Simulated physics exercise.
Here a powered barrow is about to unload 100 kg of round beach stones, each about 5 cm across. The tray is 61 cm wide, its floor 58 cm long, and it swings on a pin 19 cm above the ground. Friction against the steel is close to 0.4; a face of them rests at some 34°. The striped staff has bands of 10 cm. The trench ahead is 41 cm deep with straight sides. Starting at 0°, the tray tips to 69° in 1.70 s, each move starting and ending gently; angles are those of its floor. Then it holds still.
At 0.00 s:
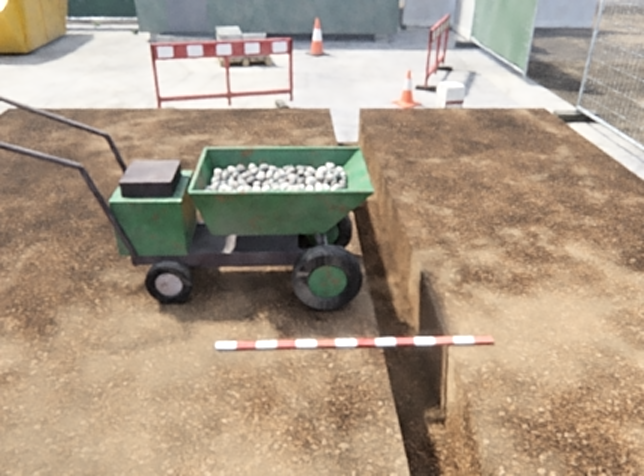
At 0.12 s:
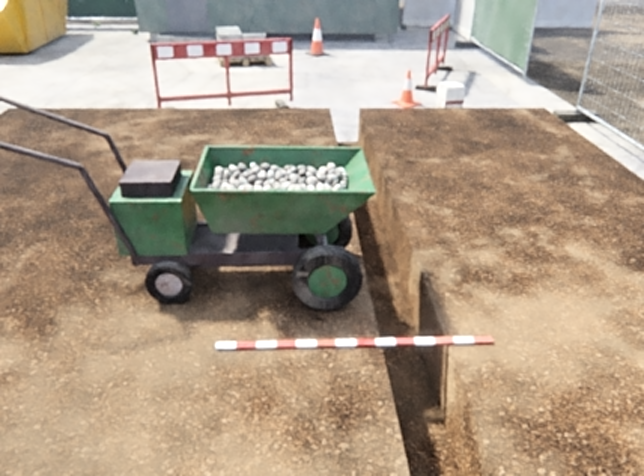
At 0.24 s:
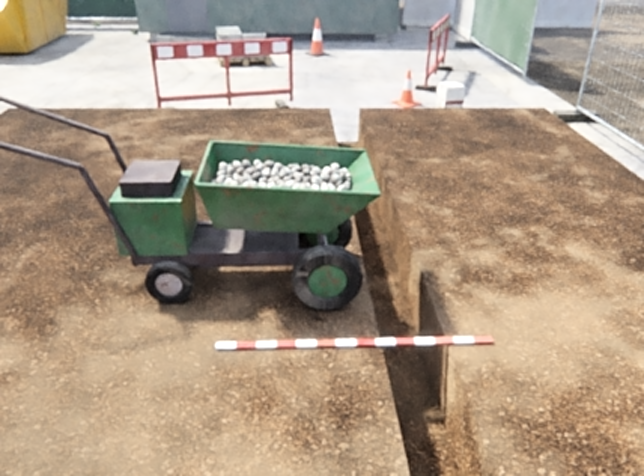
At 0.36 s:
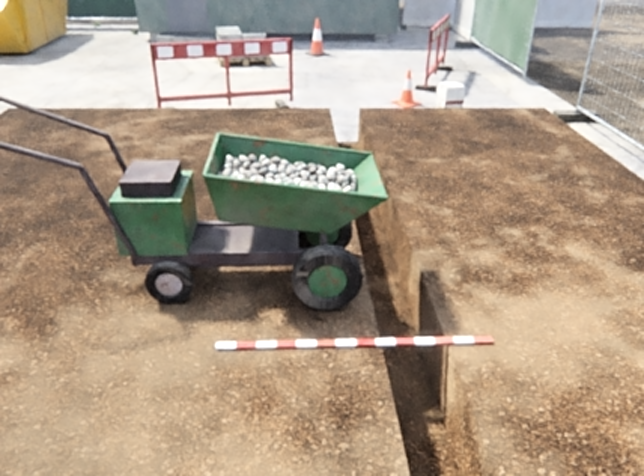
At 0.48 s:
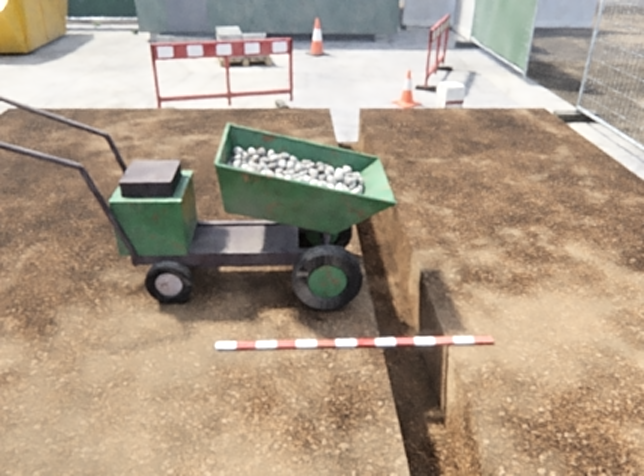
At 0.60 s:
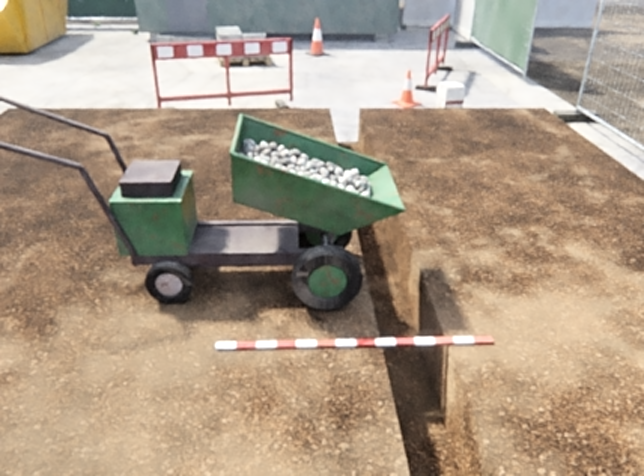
At the start, a green powered barrow holding pale rounded stones stands left of a narrow trench, its tray level, with a red-and-white staff in front. The tray then tilts gradually, its left end rising and its right lip moving out over the trench, while the stones stay inside and the wheels remain still.
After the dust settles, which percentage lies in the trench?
Close to 17 in a hundred.
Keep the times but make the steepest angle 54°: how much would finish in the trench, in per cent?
It would be near 25 per cent.
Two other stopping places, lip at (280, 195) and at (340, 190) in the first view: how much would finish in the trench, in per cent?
First some 90, then 60 per cent.
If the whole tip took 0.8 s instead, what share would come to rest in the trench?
It would be near 5 per cent.
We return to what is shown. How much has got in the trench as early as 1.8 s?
About 0 per cent by then.
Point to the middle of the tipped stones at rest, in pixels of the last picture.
Their middle is at about (464, 274).
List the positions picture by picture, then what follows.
The tray is at 0°, its lip at (374, 192); the top of the load is at (274, 174), in the first picture.
Lip at (376, 192), floor tilted 1°, highest stones at (266, 173); the stones move at 0.1 m/s on average, in the second picture.
Lip at (380, 194), floor tilted 4°, highest stones at (253, 170); the stones move at 0.2 m/s on average, in the third picture.
Lip at (387, 198), floor tilted 8°, highest stones at (244, 164); the stones move at 0.3 m/s on average, in the fourth picture.
Lip at (396, 203), floor tilted 13°, highest stones at (251, 158); the stones move at 0.4 m/s on average, in the fifth picture.
The tray is at 20°, its lip at (405, 210); the top of the load is at (254, 149); the stones move at 0.5 m/s on average, in the sixth picture.
After 1.3 s the floor is at 58°; 99 % in the tray, 1 % past the trench; the foremost stones are at (432, 237).
After 1.8 s the floor is at 69°; 29 % in the tray, 1 % in the trench, 70 % past the trench; the foremost stones are at (535, 279).
After 2.2 s the floor is at 69°; 8 % in the tray, 5 % in the trench, 87 % past the trench; the foremost stones are at (583, 277).
After 4.1 s the floor is at 69°; 0 % in the tray, 17 % in the trench, 83 % past the trench; the foremost stones are at (615, 288).
